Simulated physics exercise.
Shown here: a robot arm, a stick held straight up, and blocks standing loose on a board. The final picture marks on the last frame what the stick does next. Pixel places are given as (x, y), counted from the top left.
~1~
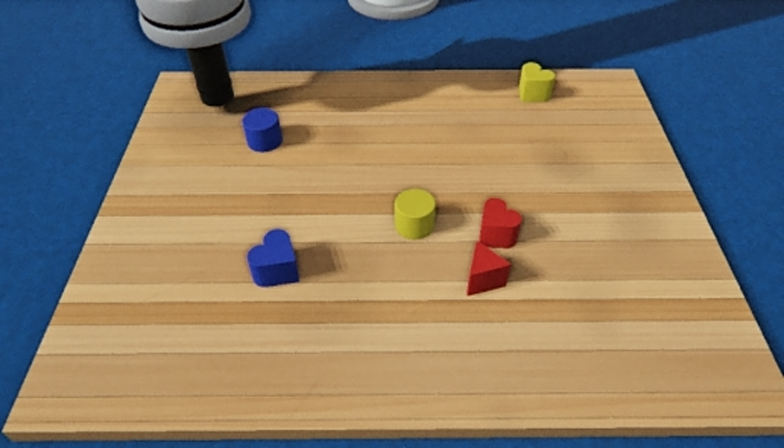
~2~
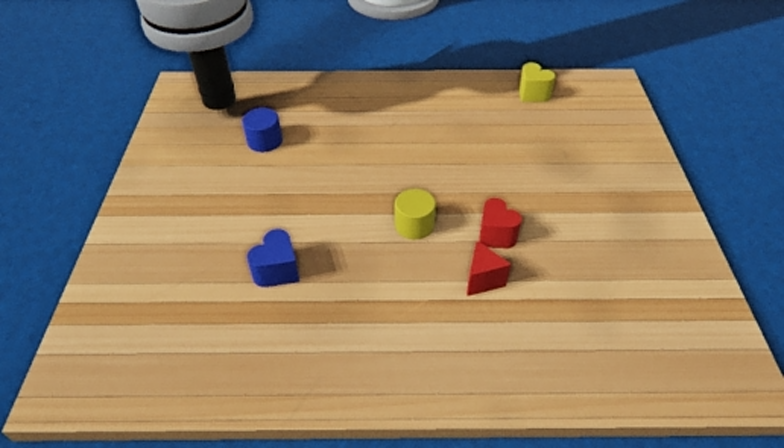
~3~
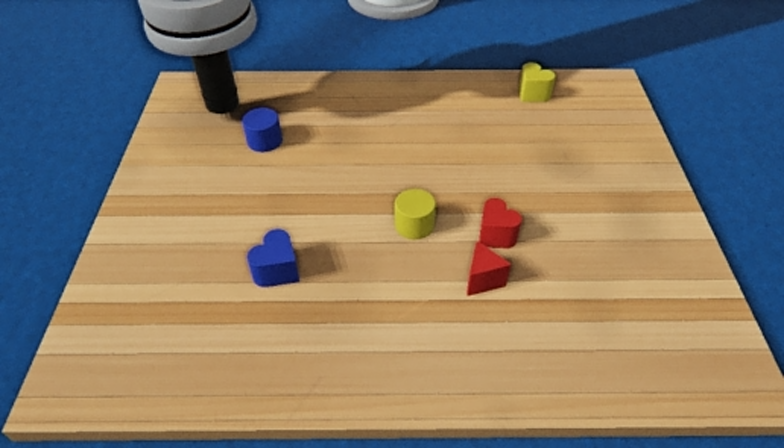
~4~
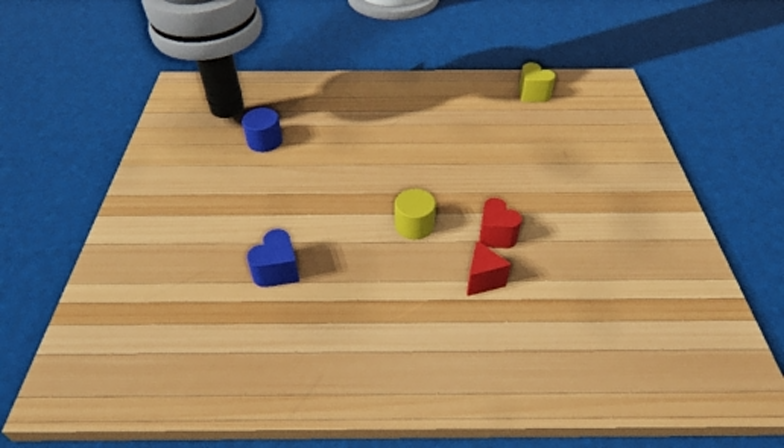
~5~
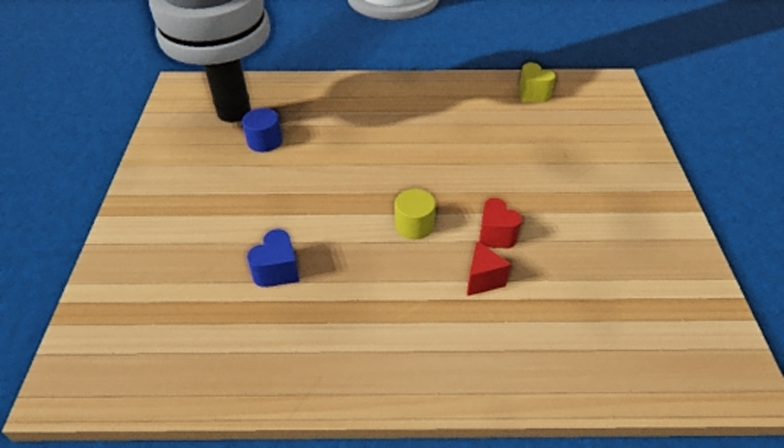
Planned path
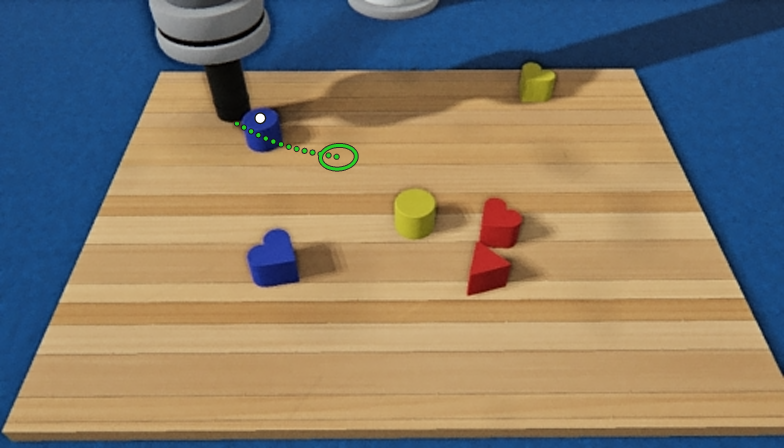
On a wooden board, a robot arm's upright black stick inches toward the blue circular block.
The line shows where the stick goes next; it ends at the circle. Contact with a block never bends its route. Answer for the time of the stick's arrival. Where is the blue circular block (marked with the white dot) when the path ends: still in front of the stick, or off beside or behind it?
By the time the path ends, the blue circular block has slid off to the side or behind.
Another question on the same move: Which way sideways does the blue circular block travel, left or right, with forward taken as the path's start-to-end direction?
It's pushed right.
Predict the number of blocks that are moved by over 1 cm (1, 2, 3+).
It should be one.
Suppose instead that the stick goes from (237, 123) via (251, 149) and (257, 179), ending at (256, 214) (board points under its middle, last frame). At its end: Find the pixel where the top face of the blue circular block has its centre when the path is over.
At roughly (289, 137).
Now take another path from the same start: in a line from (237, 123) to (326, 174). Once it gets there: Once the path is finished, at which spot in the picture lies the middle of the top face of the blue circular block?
I think it will end close to (343, 173).
The line goes from (237, 123) via (282, 145), ending at (338, 157); the dot is on the blue circular block.
What follows on the original path. One third of the way, stick at (263, 128); blue circular block at (283, 132).
Two thirds of the way, stick at (298, 139); blue circular block at (310, 149).
At the end, stick at (337, 146); blue circular block at (324, 158).
